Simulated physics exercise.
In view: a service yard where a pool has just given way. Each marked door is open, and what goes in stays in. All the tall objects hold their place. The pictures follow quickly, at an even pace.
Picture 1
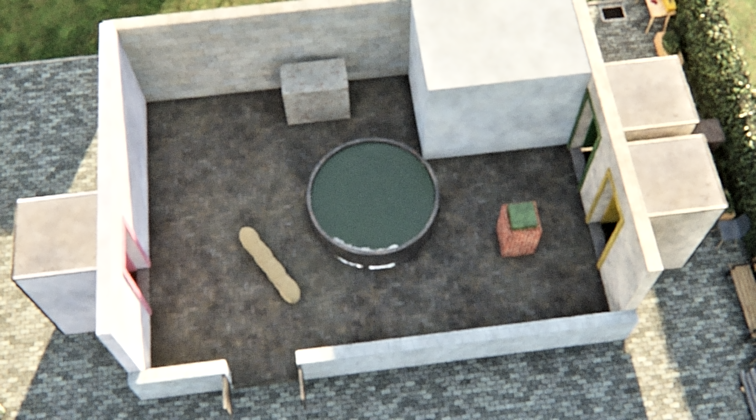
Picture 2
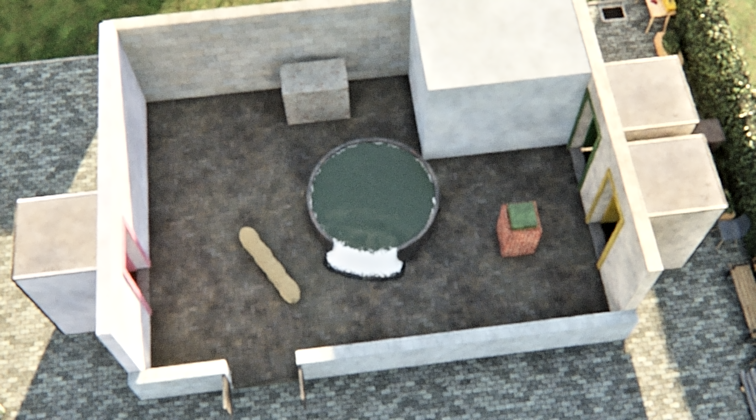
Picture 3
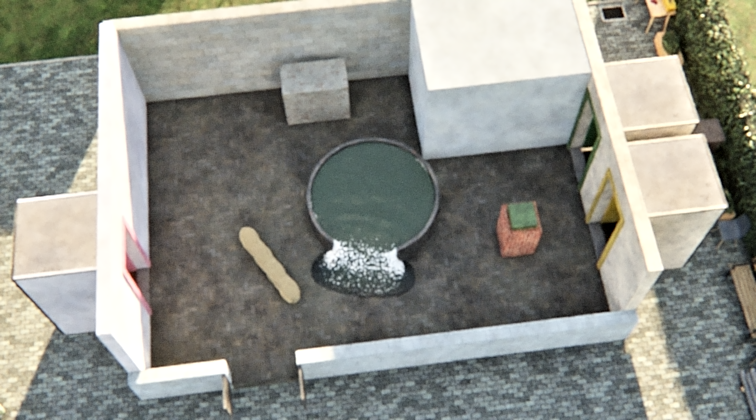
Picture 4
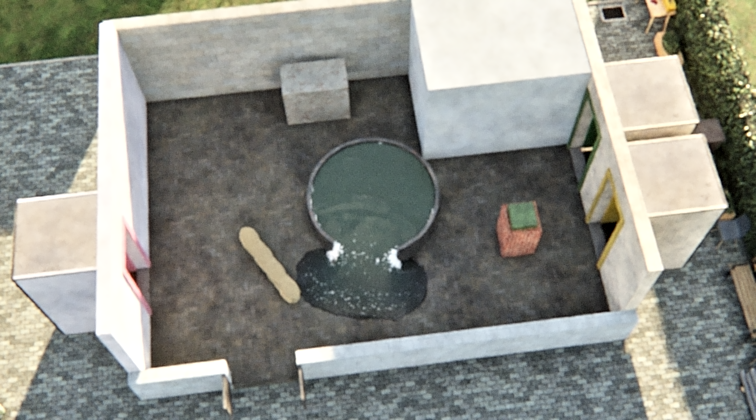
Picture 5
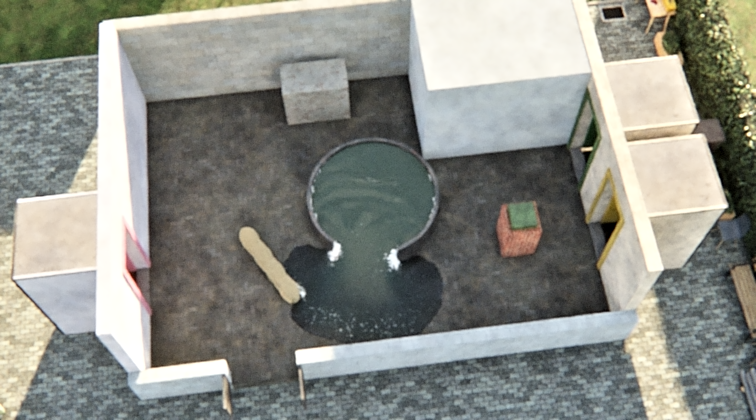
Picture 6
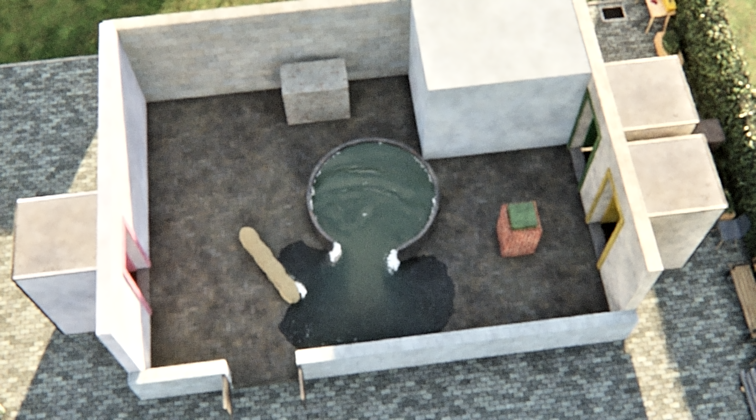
In a walled service yard, a round pool of dark green water gave way at its lower edge, and water gushed out in white froth, then spread across the paving to the tan barrier and front wall.
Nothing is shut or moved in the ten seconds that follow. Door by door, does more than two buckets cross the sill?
One by one: The green door stays under that; the yellow door takes more than that; the pink door takes more than that.
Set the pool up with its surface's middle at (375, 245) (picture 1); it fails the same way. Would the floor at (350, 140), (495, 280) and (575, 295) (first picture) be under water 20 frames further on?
In that order: Free of water, awash, awash.
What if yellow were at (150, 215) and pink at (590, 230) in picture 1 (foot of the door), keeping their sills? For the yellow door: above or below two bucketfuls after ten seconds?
In short: Yellow holds.
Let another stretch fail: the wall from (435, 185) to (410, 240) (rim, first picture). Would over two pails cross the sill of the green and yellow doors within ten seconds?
Then: Green door takes more; yellow door is over.
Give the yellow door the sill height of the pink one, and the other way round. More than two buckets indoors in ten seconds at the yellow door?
Yellow door passes that mark.
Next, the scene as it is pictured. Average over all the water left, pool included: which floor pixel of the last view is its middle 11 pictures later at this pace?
At about (368, 254).
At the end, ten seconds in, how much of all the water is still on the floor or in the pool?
Some 82 per cent.
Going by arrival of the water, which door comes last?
The green one.
A moment on, water covers 15 % of the floor; the green door not reached, the yellow door not reached, the pink door not reached.
Next, water covers 20 % of the floor; the green door not reached, the yellow door not reached, the pink door not reached.
Then, water covers 40 % of the floor; the green door not reached, the yellow door wet at the sill, nothing in, the pink door wet at the sill, nothing in.
Later, water covers 65 % of the floor; the green door wet at the sill, nothing in, the yellow door over two buckets in, the pink door over two buckets in.
In the end, water covers 90 % of the floor; the green door wet at the sill, nothing in, the yellow door over two buckets in, the pink door over two buckets in.
